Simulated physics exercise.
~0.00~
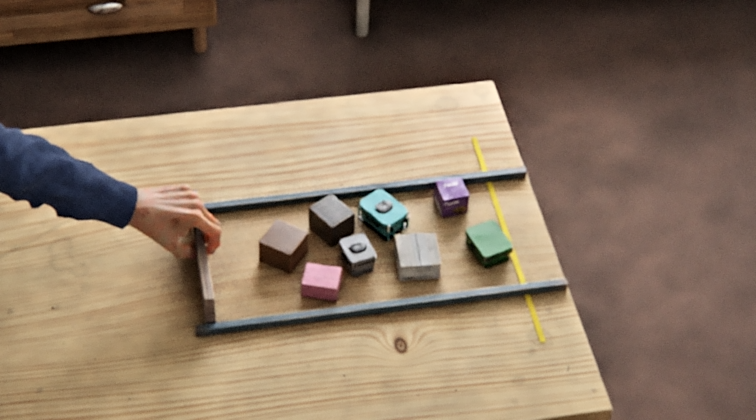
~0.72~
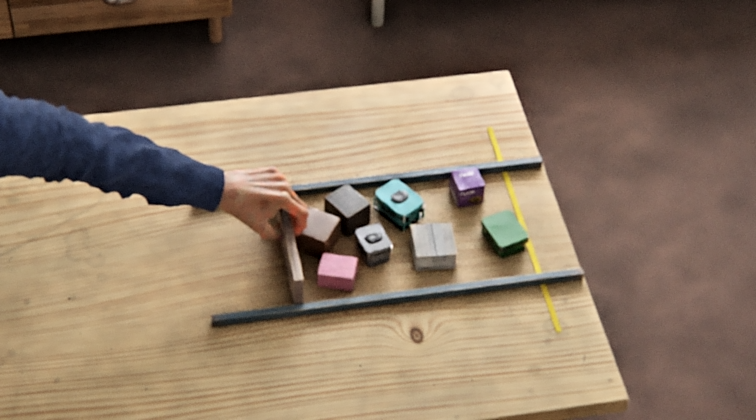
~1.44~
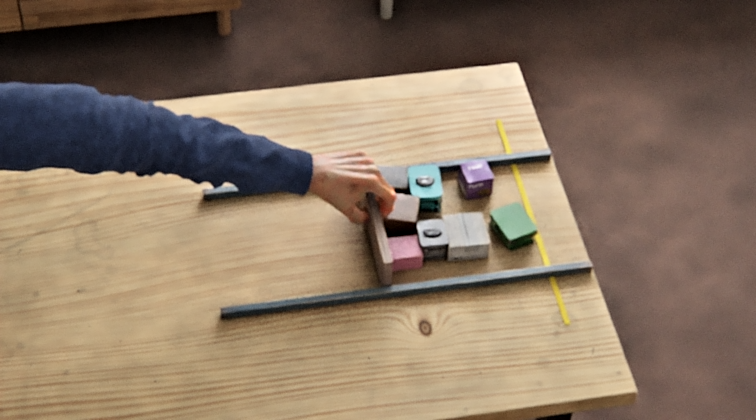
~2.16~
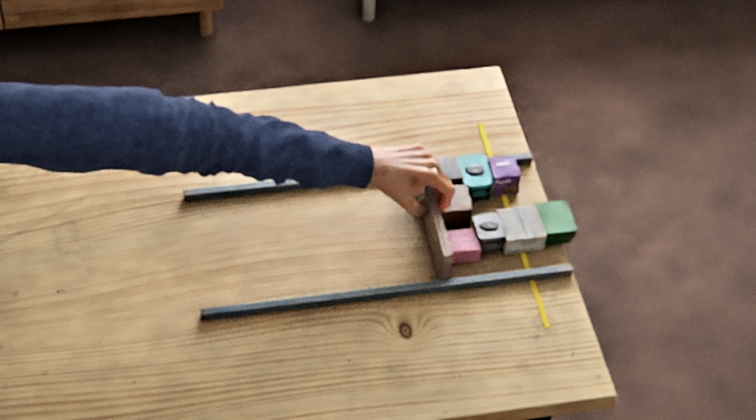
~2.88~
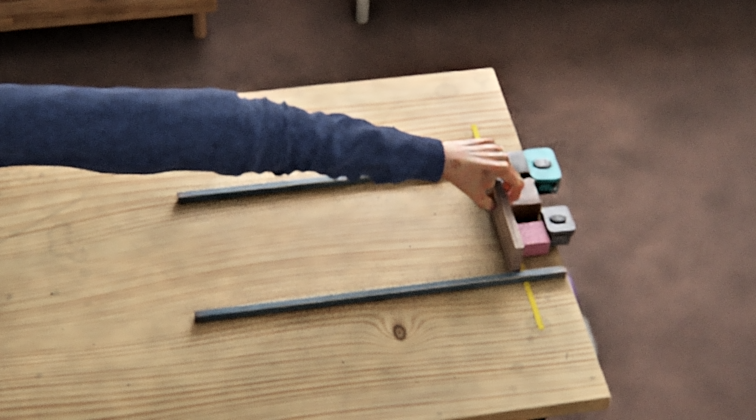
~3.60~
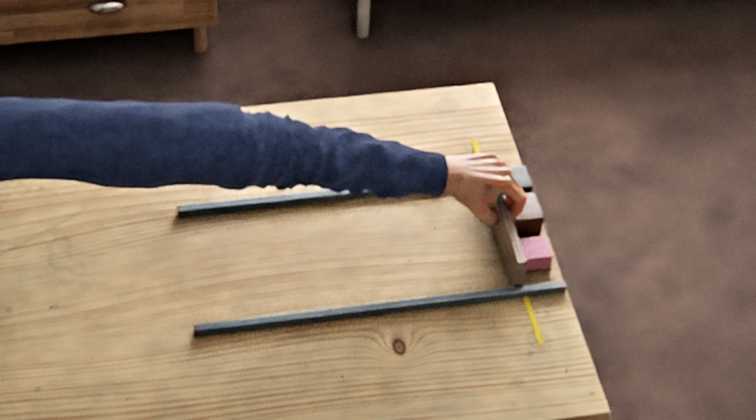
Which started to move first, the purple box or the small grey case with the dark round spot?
The small grey case started to move first, being pushed along while the purple box was still in its place. The purple box only got going afterwards.
